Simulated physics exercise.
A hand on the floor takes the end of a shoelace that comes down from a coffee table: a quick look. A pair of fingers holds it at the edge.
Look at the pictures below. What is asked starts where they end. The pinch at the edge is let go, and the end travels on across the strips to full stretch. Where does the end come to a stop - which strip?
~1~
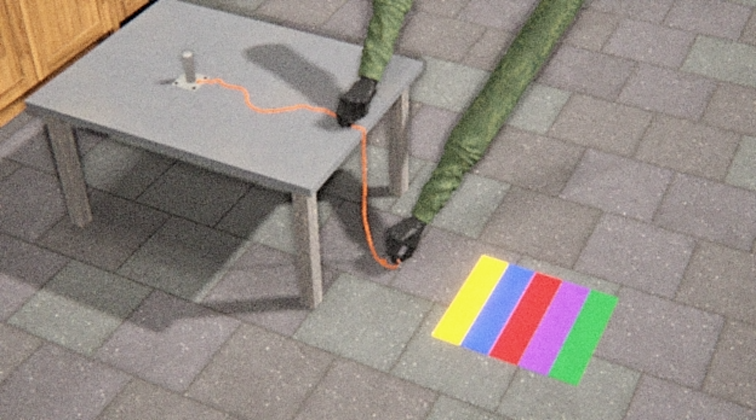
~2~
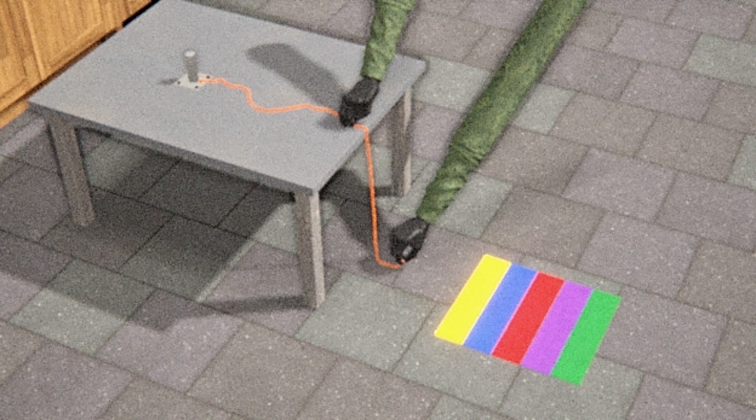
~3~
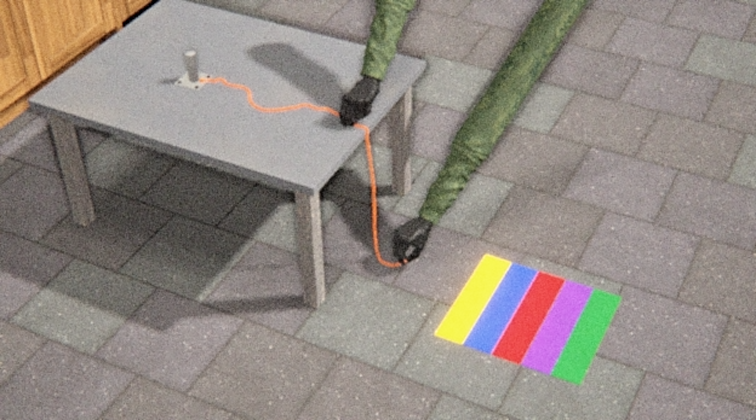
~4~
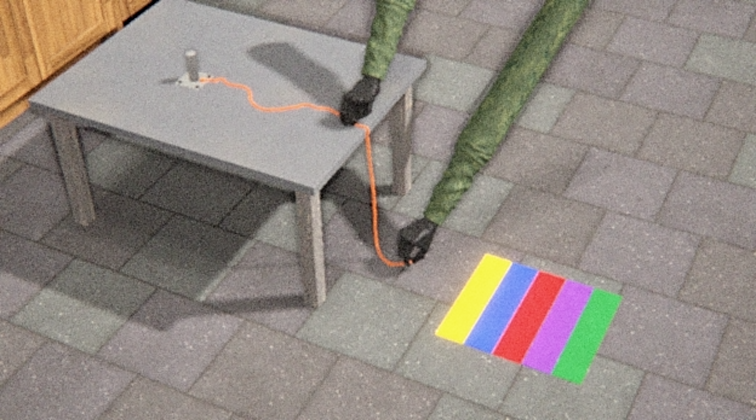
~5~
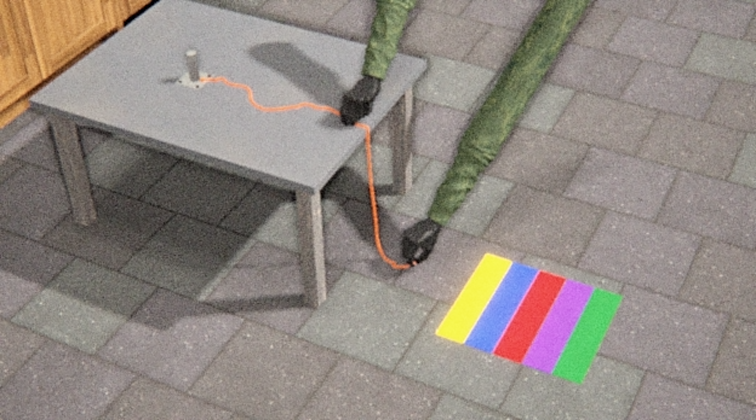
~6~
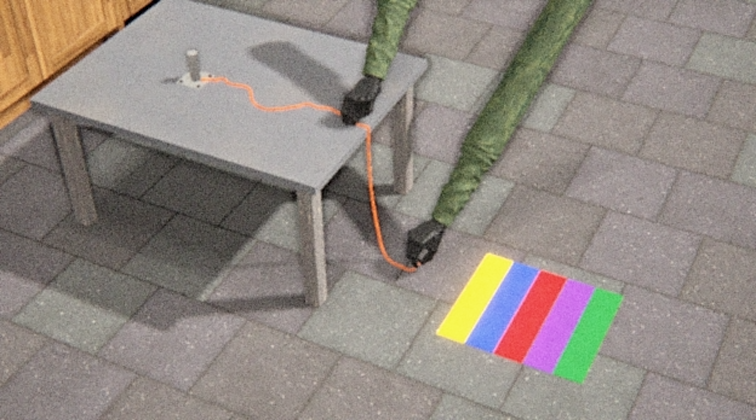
On the red strip.
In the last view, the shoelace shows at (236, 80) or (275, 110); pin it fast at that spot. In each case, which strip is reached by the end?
Expected strip, first: Red; second: Blue.
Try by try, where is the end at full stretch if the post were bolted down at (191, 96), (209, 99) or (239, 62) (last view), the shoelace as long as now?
The first try gives about (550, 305), the second about (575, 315) and the third about (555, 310).
Soon after, end near (482, 285); over yellow.
After that, end near (516, 295); over blue.
At the stop, end near (536, 302); over red. It halts on the red strip.
